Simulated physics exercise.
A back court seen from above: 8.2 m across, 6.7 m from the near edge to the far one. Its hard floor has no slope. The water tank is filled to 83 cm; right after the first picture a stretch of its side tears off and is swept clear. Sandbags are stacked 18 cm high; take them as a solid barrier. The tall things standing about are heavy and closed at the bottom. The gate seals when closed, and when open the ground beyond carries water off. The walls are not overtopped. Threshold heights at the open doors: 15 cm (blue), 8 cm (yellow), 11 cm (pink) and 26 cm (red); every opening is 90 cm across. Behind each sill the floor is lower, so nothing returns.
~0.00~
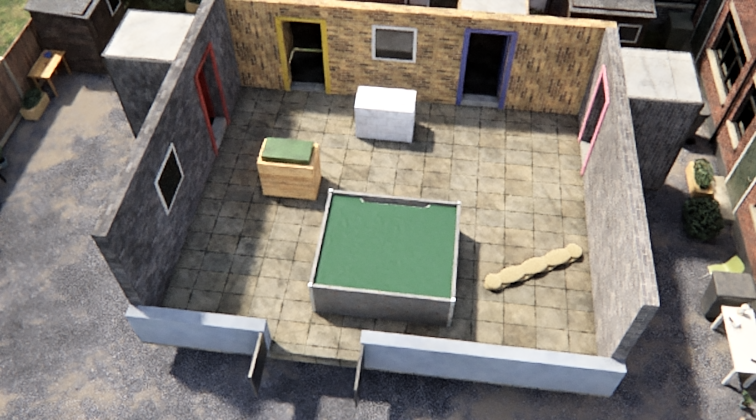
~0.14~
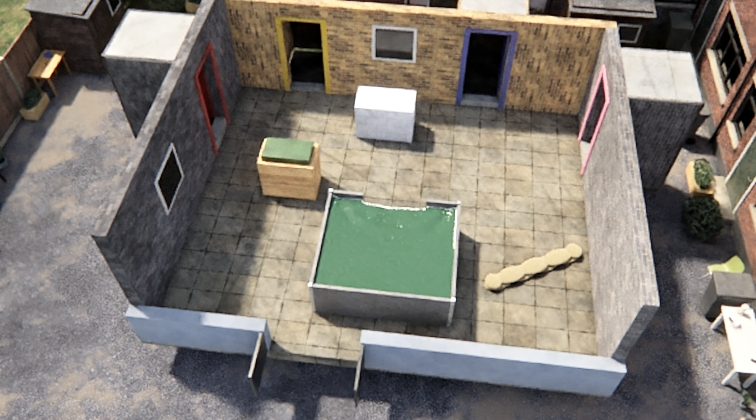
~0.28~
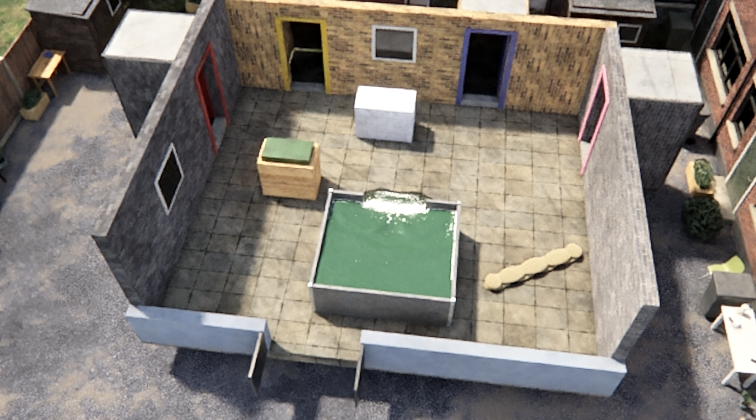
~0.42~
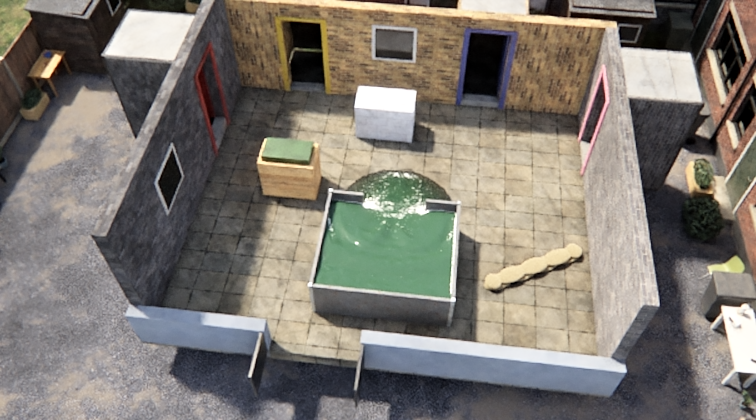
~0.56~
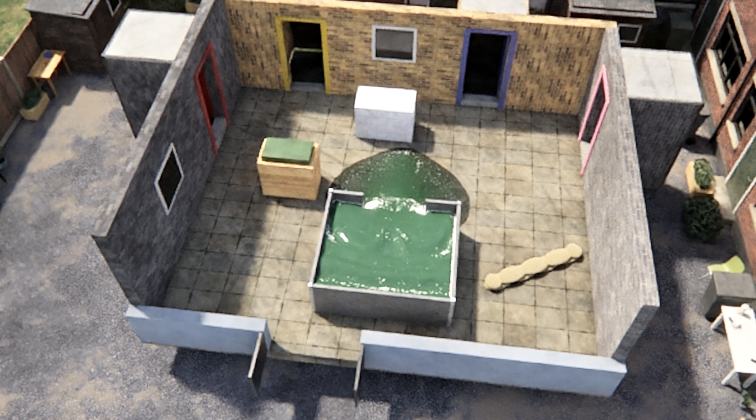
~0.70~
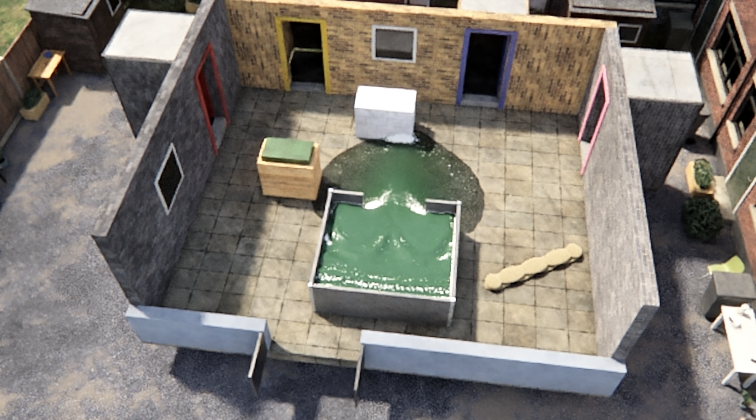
Green water pours from the tank's far side and spreads across the paved court floor.
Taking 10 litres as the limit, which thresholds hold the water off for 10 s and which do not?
The water let in: At the blue door it exceeds the limit; at the yellow door it goes over the limit; at the pink door it passes the limit; at the red door it does not reach the limit.
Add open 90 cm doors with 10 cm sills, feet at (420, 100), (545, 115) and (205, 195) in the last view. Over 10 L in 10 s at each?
In that order: Past it, over, not over.
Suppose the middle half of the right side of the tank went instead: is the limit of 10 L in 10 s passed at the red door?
Against that limit: Red below.
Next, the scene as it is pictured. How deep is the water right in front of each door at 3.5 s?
In cm: Blue 23, yellow 8, pink 16, red 21.
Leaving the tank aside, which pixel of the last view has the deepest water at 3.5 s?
Near (567, 114).
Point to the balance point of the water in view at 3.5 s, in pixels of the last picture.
Near (395, 192).
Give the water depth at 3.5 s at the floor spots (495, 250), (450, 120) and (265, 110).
About 0, 7 and 20 cm.
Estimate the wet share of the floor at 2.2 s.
About 40 per cent.
After 1.4 s water covers 25 % of the floor and is deepest (47 cm) near (395, 143); blue door 19 cm at the sill, 0 L in, yellow door not reached, pink door not reached, red door not reached.
After 2.2 s water covers 40 % of the floor and is deepest (41 cm) near (395, 143); blue door 33 cm at the sill, 61 L in, yellow door 13 cm at the sill, 2 L in, pink door not reached, red door not reached.
After 3.5 s water covers 50 % of the floor and is deepest (40 cm) near (567, 114); blue door 23 cm at the sill, 147 L in, yellow door 8 cm at the sill, 19 L in, pink door 16 cm at the sill, 4 L in, red door 21 cm at the sill, 0 L in.
After 6.0 s water covers 85 % of the floor and is deepest (20 cm) near (575, 131); blue door 16 cm at the sill, 177 L in, yellow door 14 cm at the sill, 65 L in, pink door 17 cm at the sill, 34 L in, red door 16 cm at the sill, 0 L in.
After 10.0 s water covers 95 % of the floor and is deepest (14 cm) near (384, 114); blue door 12 cm at the sill, 178 L in, yellow door 10 cm at the sill, 93 L in, pink door 9 cm at the sill, 56 L in, red door 11 cm at the sill, 0 L in.
